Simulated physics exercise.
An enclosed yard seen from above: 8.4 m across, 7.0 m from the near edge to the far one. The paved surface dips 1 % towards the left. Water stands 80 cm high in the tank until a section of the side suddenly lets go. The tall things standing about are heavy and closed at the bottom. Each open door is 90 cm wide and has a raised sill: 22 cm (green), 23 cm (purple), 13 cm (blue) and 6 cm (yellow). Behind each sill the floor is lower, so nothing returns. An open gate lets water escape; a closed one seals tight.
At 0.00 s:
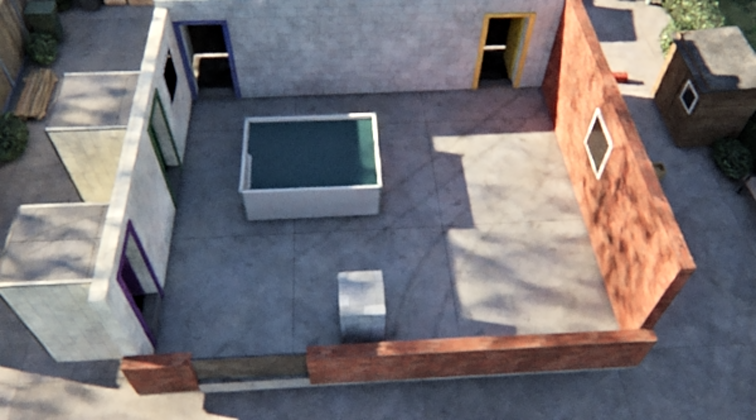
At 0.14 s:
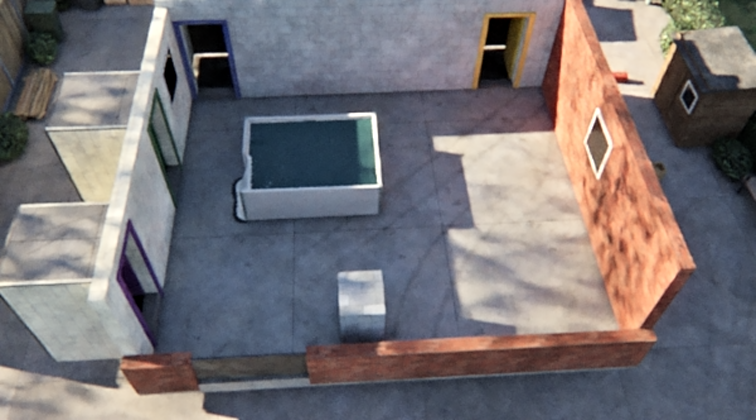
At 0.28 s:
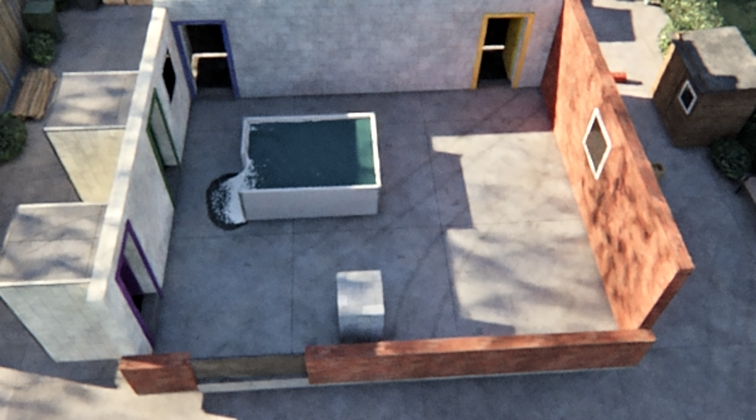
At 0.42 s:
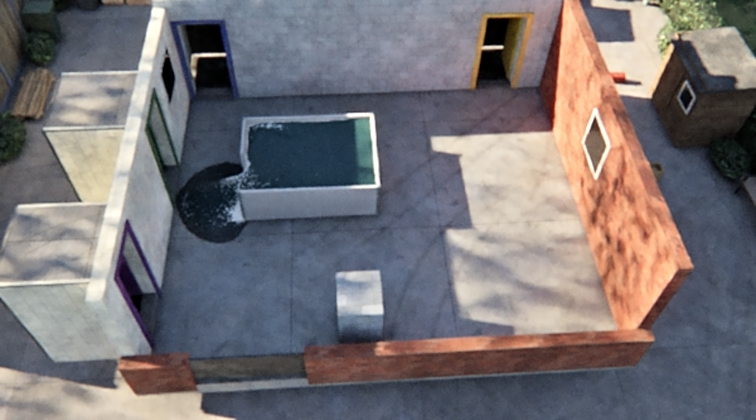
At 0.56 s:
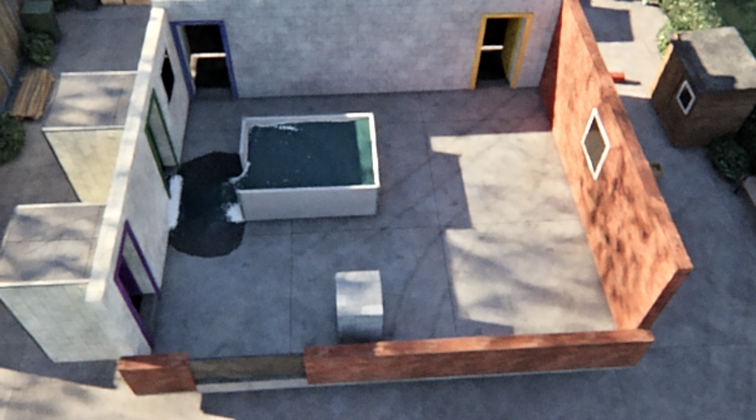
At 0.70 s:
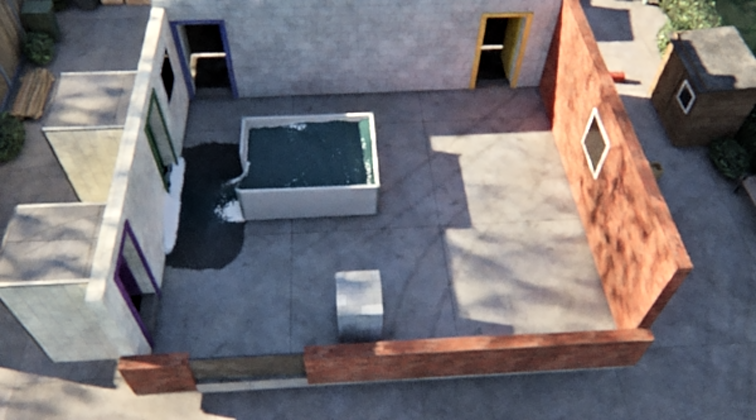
The clip shows a walled yard from above, where dark water pours from the left side of a white-rimmed rectangular tank, spreads across the grey paving to the left-hand wall, and then widens along it with white foam.
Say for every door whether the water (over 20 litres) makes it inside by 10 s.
The water let in: At the green door it passes the limit; at the purple door it stays under the limit; at the blue door it passes the limit; at the yellow door it does not reach the limit.
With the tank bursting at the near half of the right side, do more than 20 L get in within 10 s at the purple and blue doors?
Then: Purple below, blue under.
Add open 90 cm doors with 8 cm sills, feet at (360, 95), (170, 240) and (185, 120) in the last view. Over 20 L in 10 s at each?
In that order: Not over, past it, past it.
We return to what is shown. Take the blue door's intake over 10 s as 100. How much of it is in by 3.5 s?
Some 50 per cent by then.
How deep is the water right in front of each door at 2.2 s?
Depths in cm: Green 44, purple 13, blue 23, yellow 0.
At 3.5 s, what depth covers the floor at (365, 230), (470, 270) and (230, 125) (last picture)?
About 0, 0 and 3 cm.
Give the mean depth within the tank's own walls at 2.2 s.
About 49 cm.
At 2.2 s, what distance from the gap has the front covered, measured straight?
About 4.0 m.
After 1.4 s water covers 10 % of the floor and is deepest (52 cm) near (182, 210); green door 46 cm at the sill, 70 L in, purple door 10 cm at the sill, 0 L in, blue door not reached, yellow door not reached.
After 2.2 s water covers 20 % of the floor and is deepest (48 cm) near (173, 210); green door 44 cm at the sill, 195 L in, purple door 13 cm at the sill, 0 L in, blue door 23 cm at the sill, 8 L in, yellow door not reached.
After 3.5 s water covers 30 % of the floor and is deepest (33 cm) near (174, 203); green door 31 cm at the sill, 303 L in, purple door 11 cm at the sill, 0 L in, blue door 23 cm at the sill, 69 L in, yellow door not reached.
After 6.0 s water covers 65 % of the floor and is deepest (24 cm) near (174, 203); green door 22 cm at the sill, 348 L in, purple door 13 cm at the sill, 0 L in, blue door 18 cm at the sill, 126 L in, yellow door not reached.
After 10.0 s water covers 95 % of the floor and is deepest (17 cm) near (148, 374); green door 14 cm at the sill, 349 L in, purple door 9 cm at the sill, 0 L in, blue door 12 cm at the sill, 140 L in, yellow door 4 cm at the sill, 0 L in.
